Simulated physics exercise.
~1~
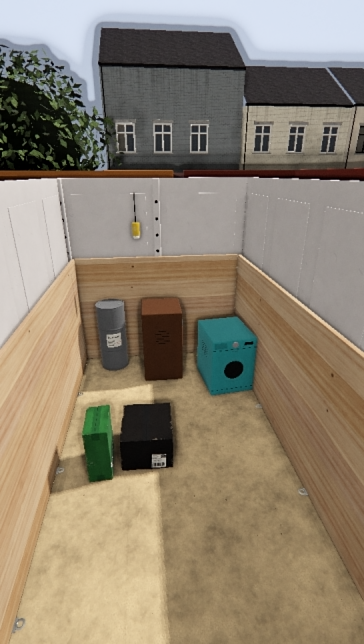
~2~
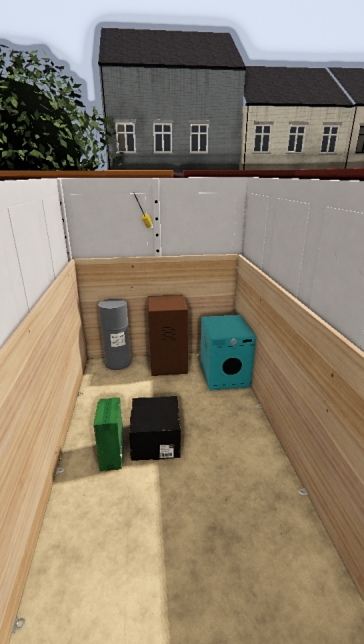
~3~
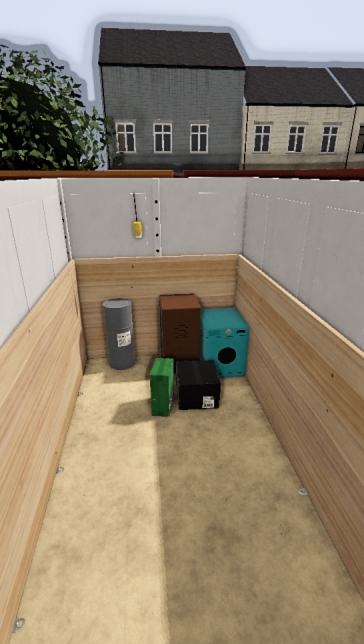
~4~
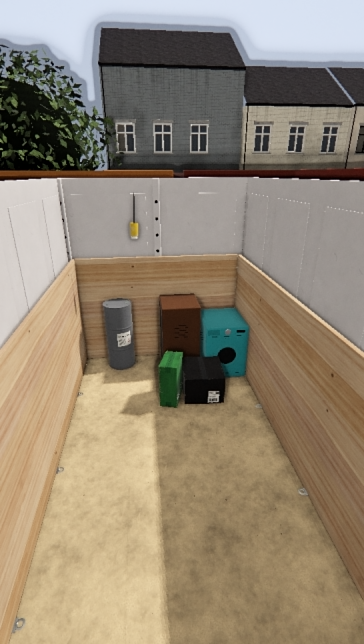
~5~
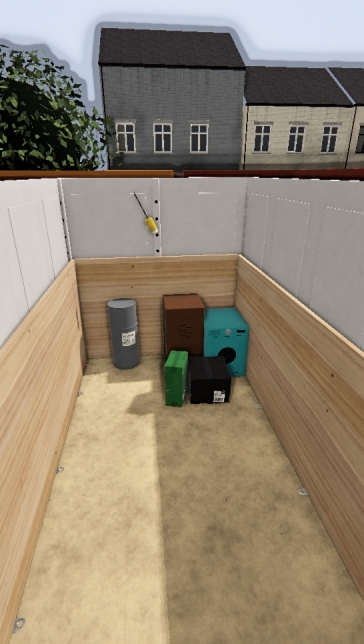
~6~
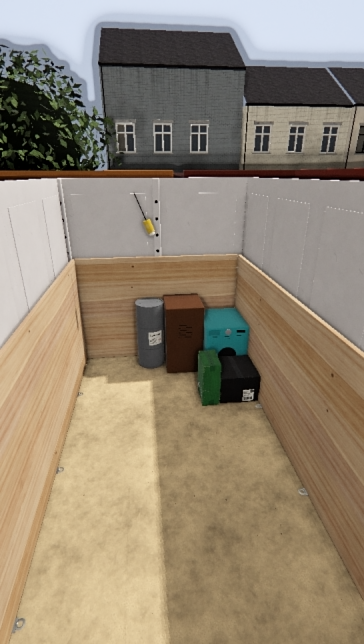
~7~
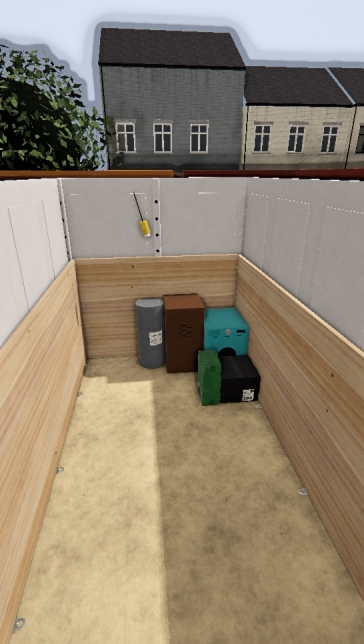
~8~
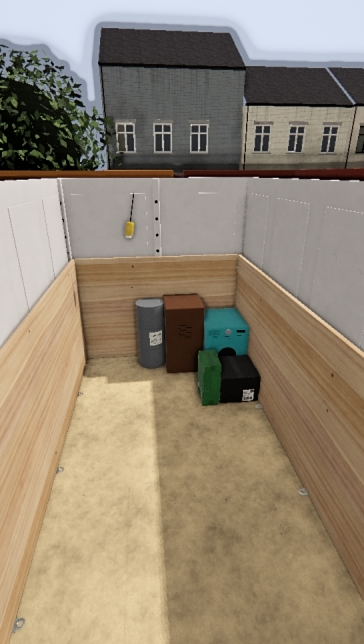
In a wood-sided van load bay, a green box and a black box slide forward and right towards two upright appliances, which shift slightly; then both boxes and a grey drum slide right, and everything rests still, clustered near the bulkhead with the drum upright.
